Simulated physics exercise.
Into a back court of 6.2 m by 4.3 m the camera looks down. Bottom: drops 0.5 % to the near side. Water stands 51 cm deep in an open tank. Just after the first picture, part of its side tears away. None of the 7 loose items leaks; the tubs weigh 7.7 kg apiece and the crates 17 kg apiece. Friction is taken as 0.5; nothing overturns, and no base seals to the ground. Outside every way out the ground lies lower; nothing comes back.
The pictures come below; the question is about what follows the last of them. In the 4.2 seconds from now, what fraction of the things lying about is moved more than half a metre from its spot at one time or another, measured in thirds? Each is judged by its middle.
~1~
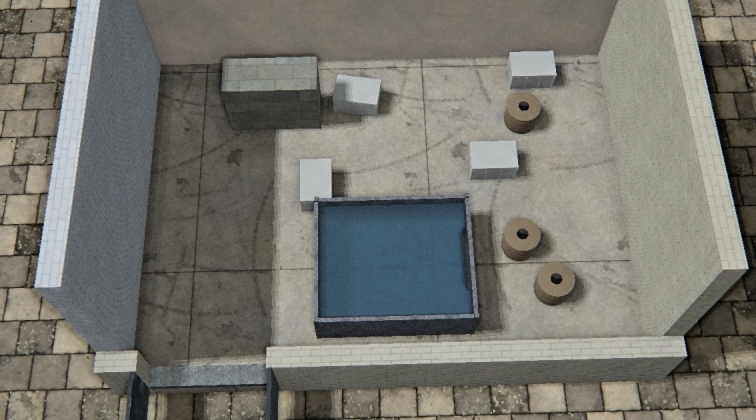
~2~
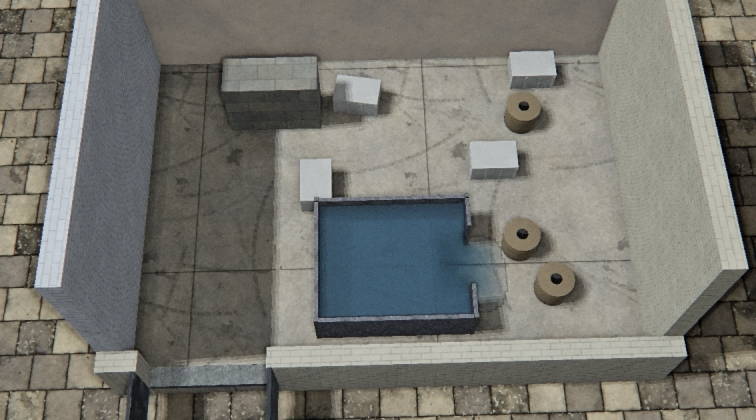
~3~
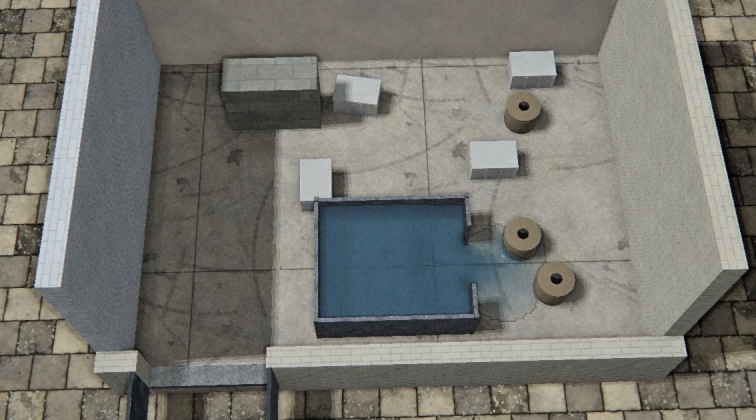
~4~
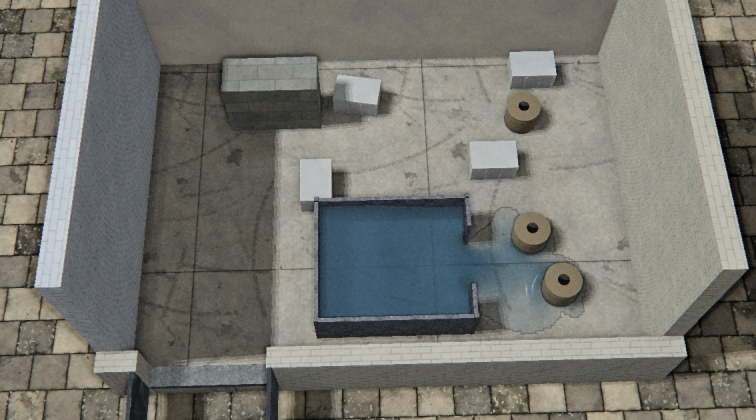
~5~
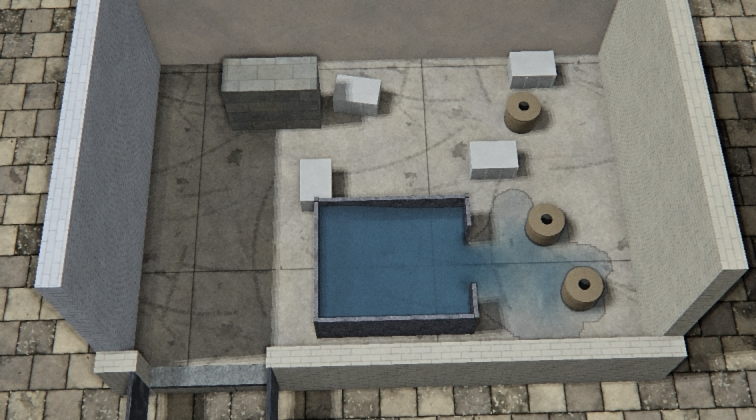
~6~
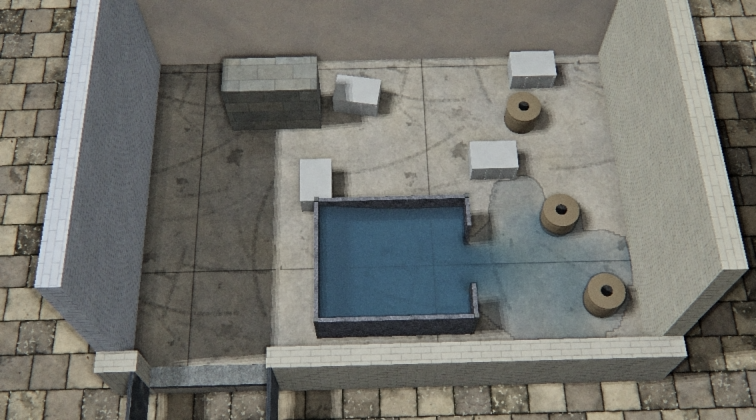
We'll see a moderate share moved that far, a third to two thirds.
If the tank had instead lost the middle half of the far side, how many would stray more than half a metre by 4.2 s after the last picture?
Result: 3.
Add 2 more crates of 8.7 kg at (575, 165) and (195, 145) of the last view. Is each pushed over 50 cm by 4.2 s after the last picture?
Well, in turn they are above that and below that.
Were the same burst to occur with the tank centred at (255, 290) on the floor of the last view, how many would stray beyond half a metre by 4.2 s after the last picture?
Then 3 of them would.
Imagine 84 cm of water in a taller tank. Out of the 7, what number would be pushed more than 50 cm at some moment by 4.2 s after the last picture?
Then it comes to 4.
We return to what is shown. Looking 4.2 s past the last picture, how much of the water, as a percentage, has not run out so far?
Close to 100 in a hundred parts remain.
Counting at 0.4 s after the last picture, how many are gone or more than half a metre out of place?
I count 2 of them.
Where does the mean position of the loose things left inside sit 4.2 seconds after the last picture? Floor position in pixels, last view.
Near (442, 151).
Then, 0.4 s after the last picture 2 of 7 are over 50 cm from their spots; 1 afloat.
Then, 1.5 s after the last picture 2 of 7 are over 50 cm from their spots; 1 afloat.
Then, 2.8 s after the last picture 2 of 7 are over 50 cm from their spots; 2 afloat.
Then, 4.2 s after the last picture 4 of 7 are over 50 cm from their spots, and 4 have been at some point; 2 afloat.
